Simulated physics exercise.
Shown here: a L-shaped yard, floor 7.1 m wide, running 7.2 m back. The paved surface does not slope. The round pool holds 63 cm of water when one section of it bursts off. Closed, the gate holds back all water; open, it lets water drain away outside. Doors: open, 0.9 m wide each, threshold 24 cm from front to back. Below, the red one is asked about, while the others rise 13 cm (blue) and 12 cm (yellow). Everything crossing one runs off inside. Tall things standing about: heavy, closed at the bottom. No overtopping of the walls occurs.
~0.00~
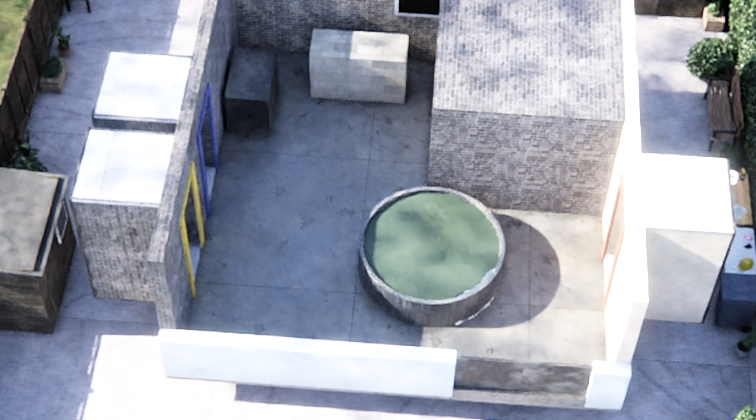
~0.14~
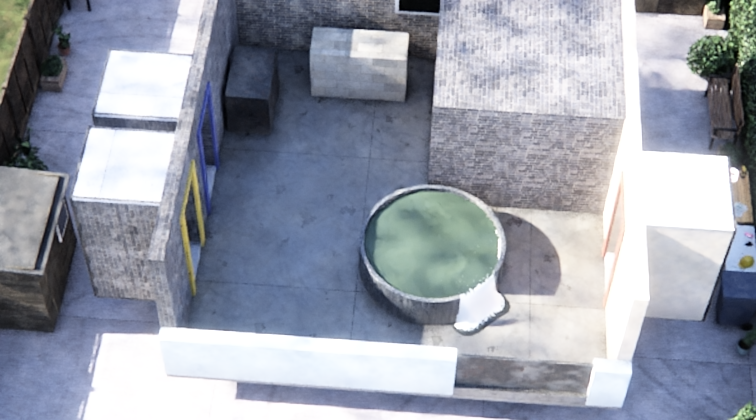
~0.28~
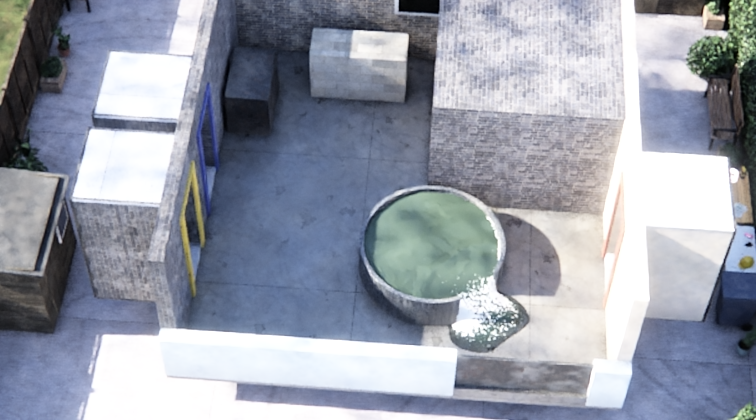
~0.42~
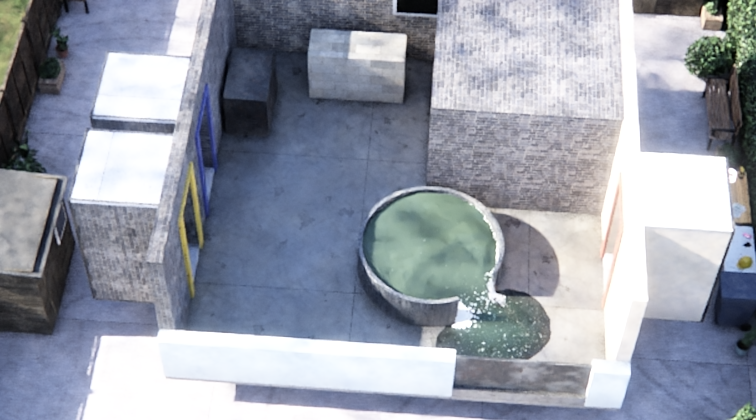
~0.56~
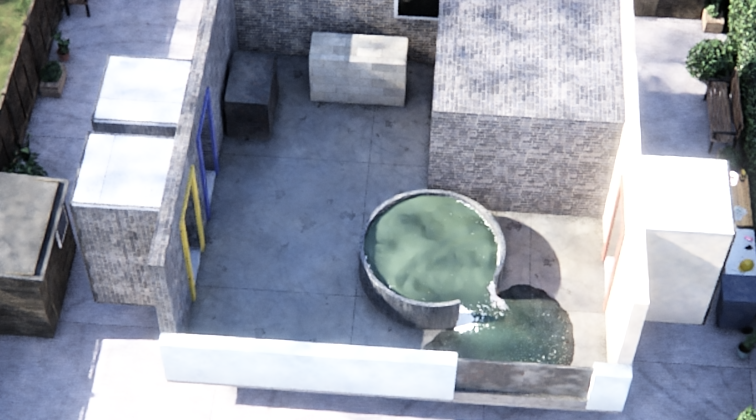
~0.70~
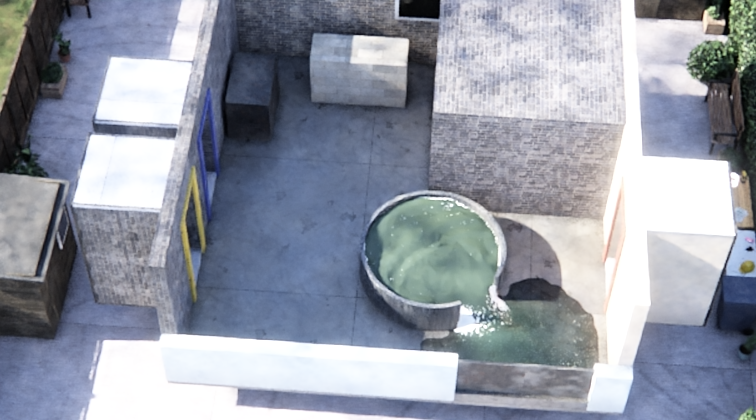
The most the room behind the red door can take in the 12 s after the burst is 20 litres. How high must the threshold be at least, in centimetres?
About 15.5 cm.
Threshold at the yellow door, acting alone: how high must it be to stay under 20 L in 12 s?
At yellow, roughly 5.0 cm.
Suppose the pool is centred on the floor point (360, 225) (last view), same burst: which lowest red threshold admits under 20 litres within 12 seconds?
Roughly 14.0 cm is needed.
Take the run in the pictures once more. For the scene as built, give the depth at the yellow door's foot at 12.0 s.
About 8.5 centimetres deep.
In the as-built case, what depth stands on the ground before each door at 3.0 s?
Blue 0, red 13, yellow 0 cm.
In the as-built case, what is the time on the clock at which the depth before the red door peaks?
Approximately 7.0 s.
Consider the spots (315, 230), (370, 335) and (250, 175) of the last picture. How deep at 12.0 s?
Depth: About 4, 5, 6 cm.
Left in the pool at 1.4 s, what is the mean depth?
About 48 cm.
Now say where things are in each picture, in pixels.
In the first picture, the round pool at (432, 246) is whole and still, 63 cm deep; the red door at (613, 247) is dry.
In the second picture, the front is at (504, 309), 0.4 m from the gap at (478, 301); 0.3 m2 of floor is wet, 63 cm left at the back.
In the third picture, the gap is at (477, 303), the front 0.7 m out at (522, 323); the back of the round pool holds 63 cm.
In the fourth picture, water pours out at (476, 304) and has run 1.2 m, to (538, 345); about 6 cm deep outside, 63 cm at the back.
In the fifth picture, the gap is at (477, 306), the front 1.8 m out at a hidden place; the back of the round pool holds 63 cm.
In the sixth picture, water pours out at (478, 307) and has run 2.3 m, to a hidden place; about 5 cm deep outside, 63 cm at the back; the red door at (615, 250), 2.4 m from the gap, is still 0.8 m from the nearest water.
After 1.4 s water covers 15 % of the floor, deepest (50 cm) near (606, 391); 2 cm at the red door, 0 litres in over its 15 cm threshold.
After 3.0 s water covers 35 % of the floor, deepest (36 cm) near (601, 226); 13 cm at the red door, 0 litres in over its 15 cm threshold.
After 12.0 s water covers 85 % of the floor, deepest (18 cm) near (551, 378); 14 cm at the red door, 20 litres in over its 15 cm threshold.
At the red door as built, the water arrived by 1.4 s and peaked near 17 cm at 7.0 s.
With a threshold of 14 cm, 31 litres would have come in within the 12 s; with 19 cm, 2 litres. So under 20 litres takes about 15.5 cm.
